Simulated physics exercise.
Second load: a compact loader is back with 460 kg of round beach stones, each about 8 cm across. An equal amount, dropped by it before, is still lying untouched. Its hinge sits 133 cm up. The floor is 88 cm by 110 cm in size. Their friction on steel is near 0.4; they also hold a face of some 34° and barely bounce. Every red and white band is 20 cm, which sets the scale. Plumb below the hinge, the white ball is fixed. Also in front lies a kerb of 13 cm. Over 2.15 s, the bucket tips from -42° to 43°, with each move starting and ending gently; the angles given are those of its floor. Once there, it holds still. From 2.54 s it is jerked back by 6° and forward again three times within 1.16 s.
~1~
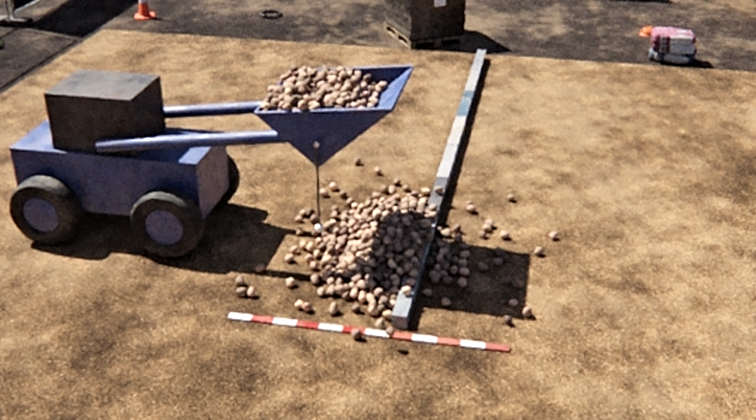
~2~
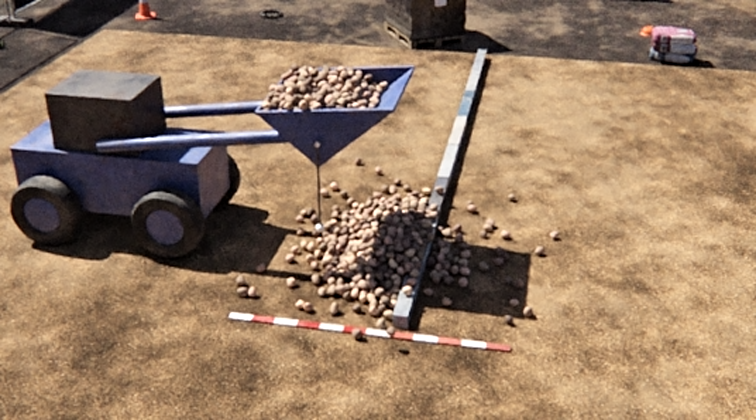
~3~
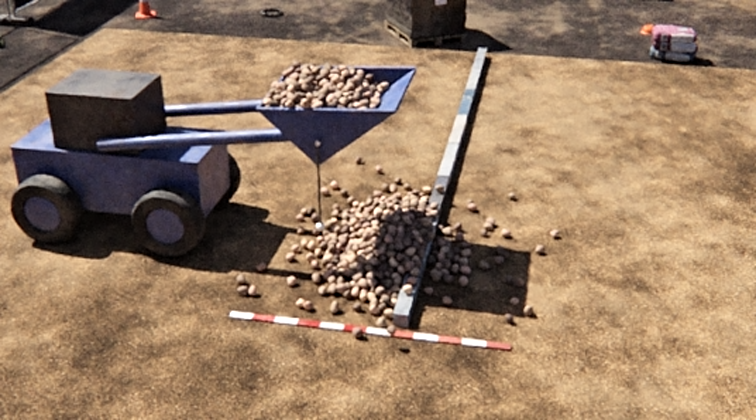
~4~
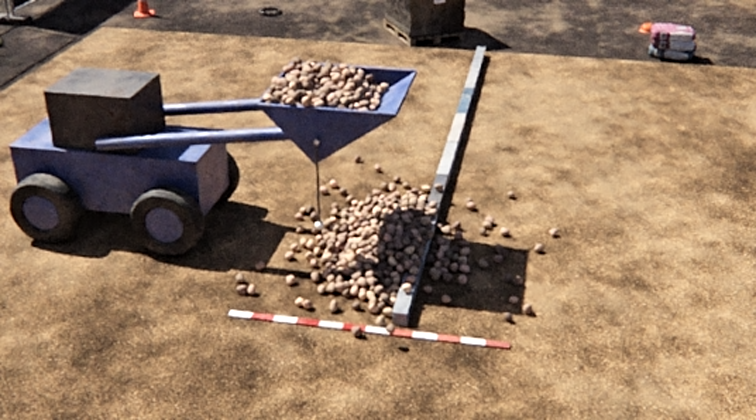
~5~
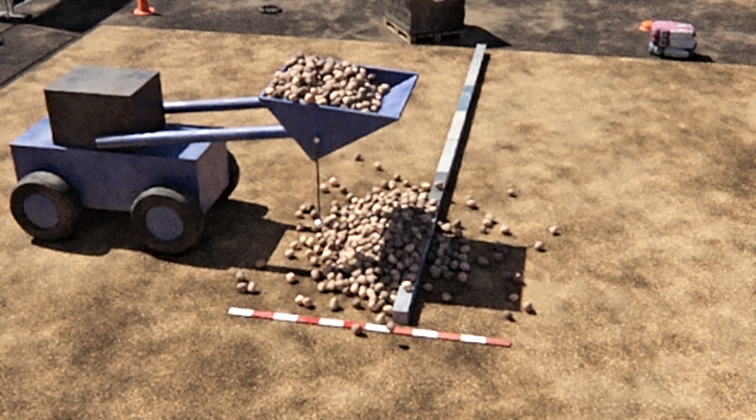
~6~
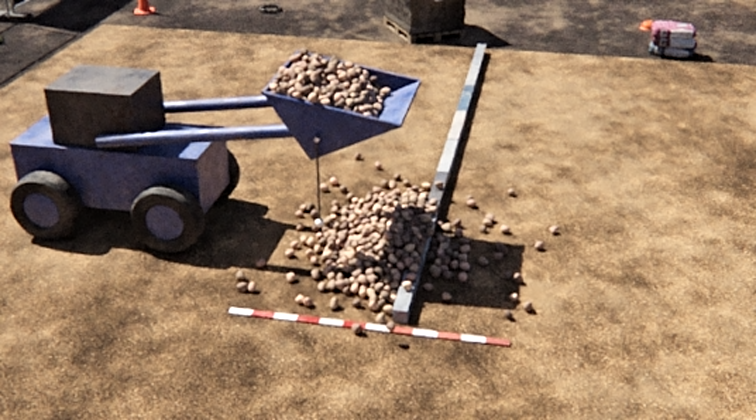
The blue bucket of a compact loader, heaped with round stones, tips slightly forward, barely at first and then a little faster, its right-hand lip dipping as the load stays inside. Below, an earlier heap lies still against a long kerb, with some stones scattered beyond, while the loader stays put.
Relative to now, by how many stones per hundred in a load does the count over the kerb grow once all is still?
It grows by roughly 78 per hundred.
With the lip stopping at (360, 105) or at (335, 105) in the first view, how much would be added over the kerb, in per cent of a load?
Around 35 percent, then around 10 percent.
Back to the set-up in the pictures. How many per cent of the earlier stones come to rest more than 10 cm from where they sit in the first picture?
Roughly 10 percent.
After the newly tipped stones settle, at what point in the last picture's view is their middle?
Roughly at (458, 243) in the last picture.
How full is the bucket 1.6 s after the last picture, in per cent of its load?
Estimate: 5 % remaining inside, roughly.
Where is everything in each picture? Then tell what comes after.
In the first picture, lip at (392, 109), floor tilted -42°, highest stones at (322, 77). The earlier load is highest near (400, 231), 25 cm above ground level, 92 % on this side of the kerb, 9 % over the kerb.
In the second picture, the bucket is at -41°, its lip at (394, 110); the top of the load is at (323, 77).
In the third picture, lip at (395, 112), floor tilted -39°, highest stones at (308, 73).
In the fourth picture, lip at (396, 115), floor tilted -36°, highest stones at (309, 70).
In the fifth picture, lip at (399, 119), floor tilted -31°, highest stones at (305, 65).
In the sixth picture, the bucket is at -26°, its lip at (401, 126); the top of the load is at (307, 62).
Then, 1.0 s after the last picture the floor is at 30°; in per cent of one load, 81 in the bucket, 110 on this side of the kerb, 10 over the kerb; the foremost stones are at (522, 273).
Then, 1.6 s after the last picture the floor is at 43°; in per cent of one load, 5 in the bucket, 133 on this side of the kerb, 63 over the kerb; the foremost stones are at (538, 252).
Then, 3.6 s after the last picture the floor is at 43°; in per cent of one load, 0 in the bucket, 114 on this side of the kerb, 87 over the kerb; the foremost stones are at (596, 252).
Then, 6.2 s after the last picture the floor is at 43°; in per cent of one load, 0 in the bucket, 114 on this side of the kerb, 87 over the kerb; the foremost stones are at (596, 252). Net gain over the kerb, 78.
